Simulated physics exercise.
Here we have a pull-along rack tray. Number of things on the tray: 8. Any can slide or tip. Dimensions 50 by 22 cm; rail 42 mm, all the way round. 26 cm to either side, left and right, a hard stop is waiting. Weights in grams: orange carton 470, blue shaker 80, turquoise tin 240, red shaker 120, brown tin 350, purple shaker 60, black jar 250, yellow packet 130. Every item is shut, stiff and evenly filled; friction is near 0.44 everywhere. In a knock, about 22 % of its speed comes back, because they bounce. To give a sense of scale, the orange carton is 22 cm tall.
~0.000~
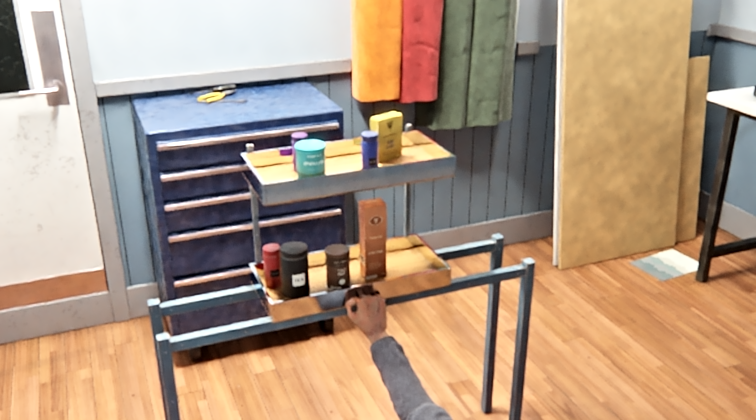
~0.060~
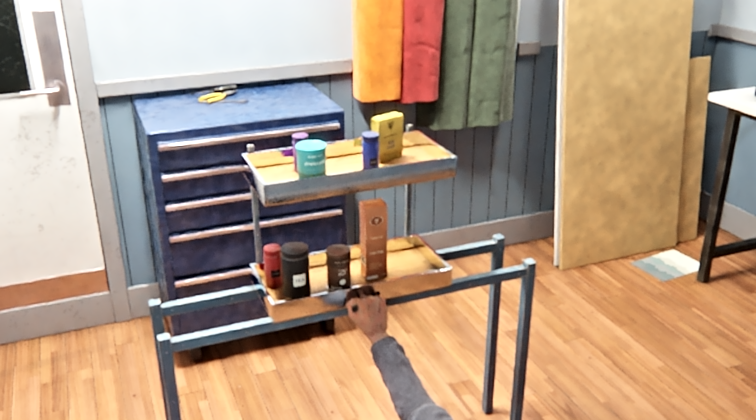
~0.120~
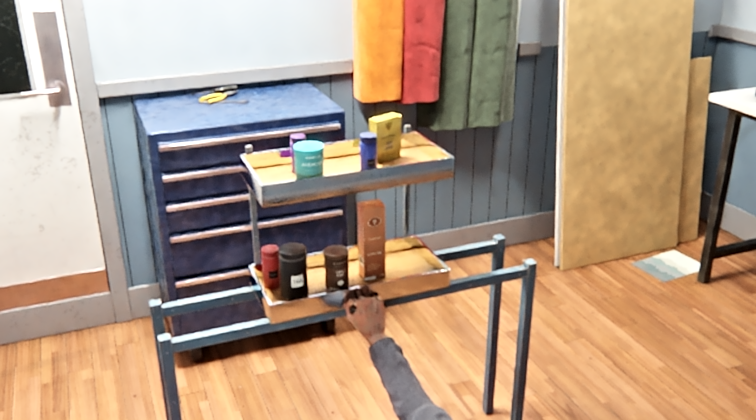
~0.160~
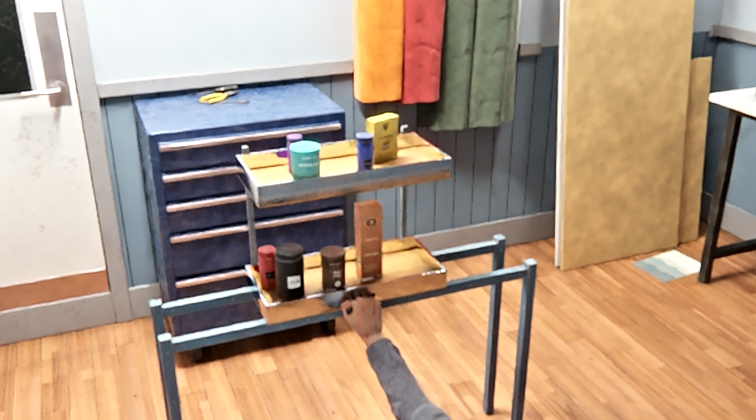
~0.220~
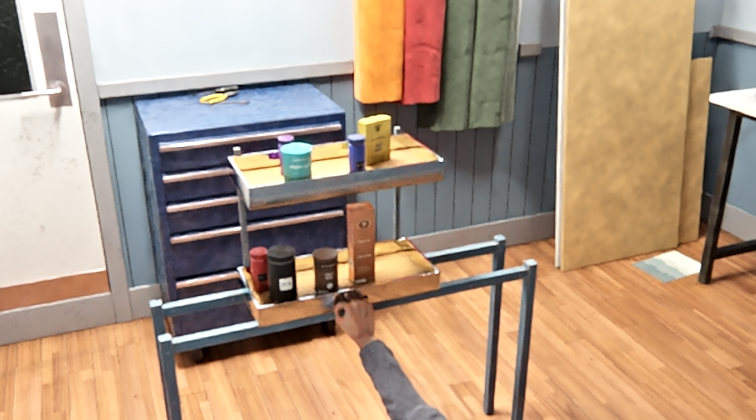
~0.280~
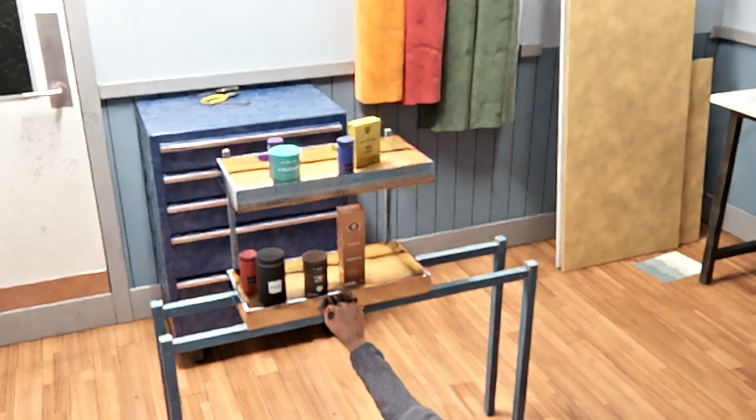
A two-level rack tray holding small containers and cartons stayed nearly still at first, then a hand gripping its lower edge slid it a short way left, with everything on it still upright.
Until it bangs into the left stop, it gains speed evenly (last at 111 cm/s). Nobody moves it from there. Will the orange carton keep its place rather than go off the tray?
Yes. Safe on the tray.
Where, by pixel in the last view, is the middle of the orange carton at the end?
It comes to a stop close to (216, 276).
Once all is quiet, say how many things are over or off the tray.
The answer: 4.
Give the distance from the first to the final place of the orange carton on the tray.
Roughly 20 centimetres.
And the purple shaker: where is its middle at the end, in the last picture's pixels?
In the last view, its centre sits near (160, 176).
By 0.58 s, tray 26 cm left; orange carton tilted 13° near (259, 261); blue shaker tilted 17°; red shaker tilted 28°.
By 0.68 s, tray 26 cm left; orange carton tilted 43° near (236, 267); blue shaker on its side; purple shaker tilted 55°.
When it is over (1.9 s), lying over on the tray, orange carton, blue shaker, red shaker and purple shaker; not toppled but over 5 cm from the start, turquoise tin, brown tin, black jar and yellow packet. In the last view, orange carton near (216, 276).
